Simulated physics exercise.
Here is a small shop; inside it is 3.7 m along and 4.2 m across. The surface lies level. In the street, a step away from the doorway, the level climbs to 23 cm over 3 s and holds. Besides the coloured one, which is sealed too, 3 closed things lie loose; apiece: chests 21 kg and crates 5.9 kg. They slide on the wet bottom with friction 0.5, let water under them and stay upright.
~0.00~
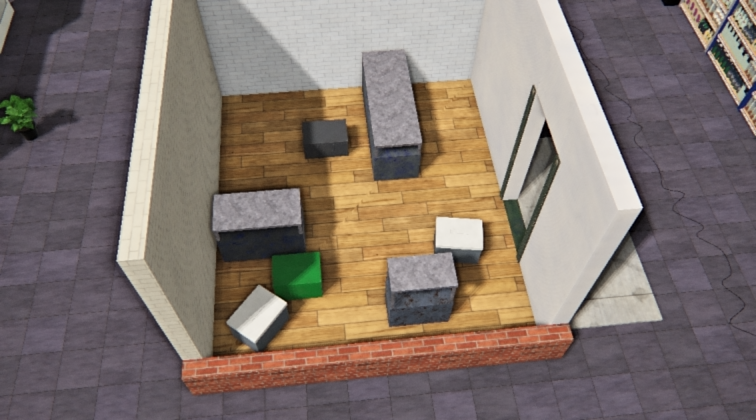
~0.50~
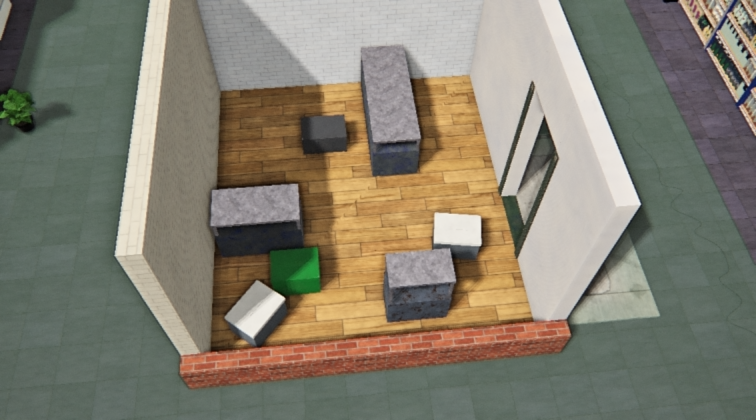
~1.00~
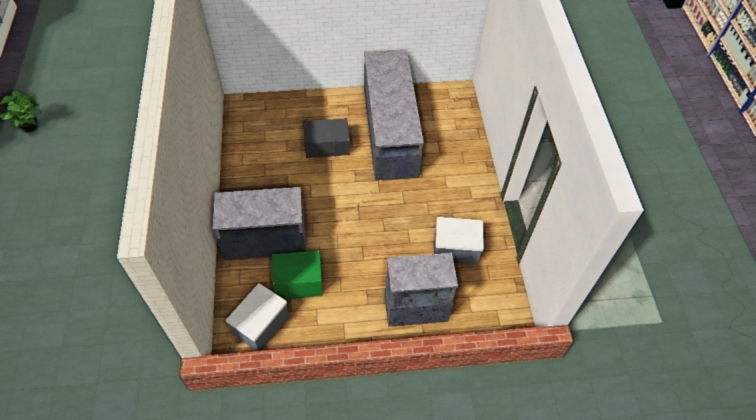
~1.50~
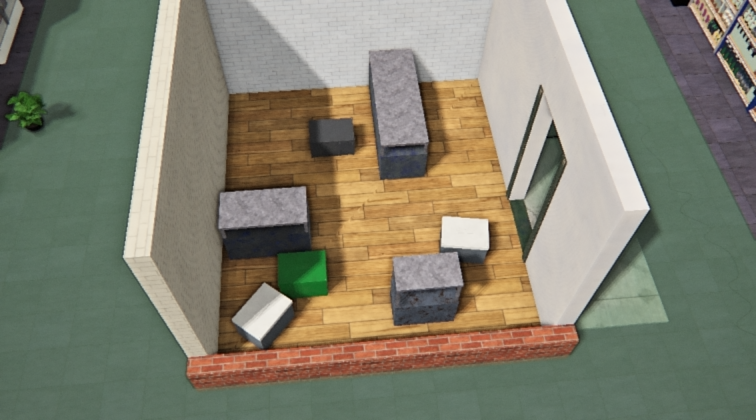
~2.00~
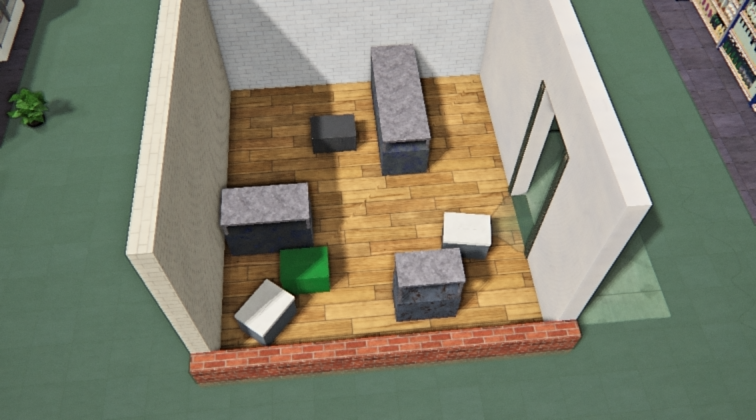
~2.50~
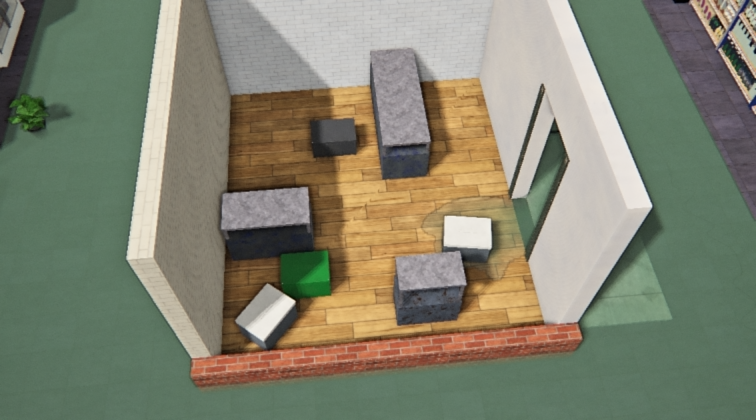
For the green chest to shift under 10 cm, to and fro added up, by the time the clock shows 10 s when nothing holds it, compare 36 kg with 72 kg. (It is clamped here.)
For it, the lower weight is enough.
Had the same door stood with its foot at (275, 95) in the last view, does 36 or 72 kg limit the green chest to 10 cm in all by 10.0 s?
In that case the smaller load will do.
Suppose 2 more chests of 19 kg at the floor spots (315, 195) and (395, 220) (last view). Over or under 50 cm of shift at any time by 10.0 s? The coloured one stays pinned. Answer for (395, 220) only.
Answer: Over.
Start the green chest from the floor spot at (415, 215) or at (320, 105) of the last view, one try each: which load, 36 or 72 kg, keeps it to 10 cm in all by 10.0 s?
In that order: The smaller is enough; either load holds.
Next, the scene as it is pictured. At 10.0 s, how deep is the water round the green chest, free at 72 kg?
About 10 cm.
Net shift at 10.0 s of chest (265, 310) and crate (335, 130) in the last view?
In that order: 0 cm, 30 cm.
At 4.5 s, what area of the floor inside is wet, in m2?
About 7.5 m2.
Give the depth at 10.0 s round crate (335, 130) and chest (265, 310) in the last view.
Roughly 6 and 9 cm.
After 3.5 s the green chest would be 0 cm from its start with 36 kg and 0 cm from its start with 72 kg; 0 cm of water round it then.
After 4.5 s the green chest would be 0 cm from its start with 36 kg and 0 cm from its start with 72 kg; 1 cm of water round it then.
After 7.0 s the green chest would be 0 cm from its start with 36 kg and 0 cm from its start with 72 kg; 5 cm of water round it then.
After 10.0 s the green chest would be 0 cm from its start with 36 kg and 0 cm from its start with 72 kg; 10 cm of water round it then.
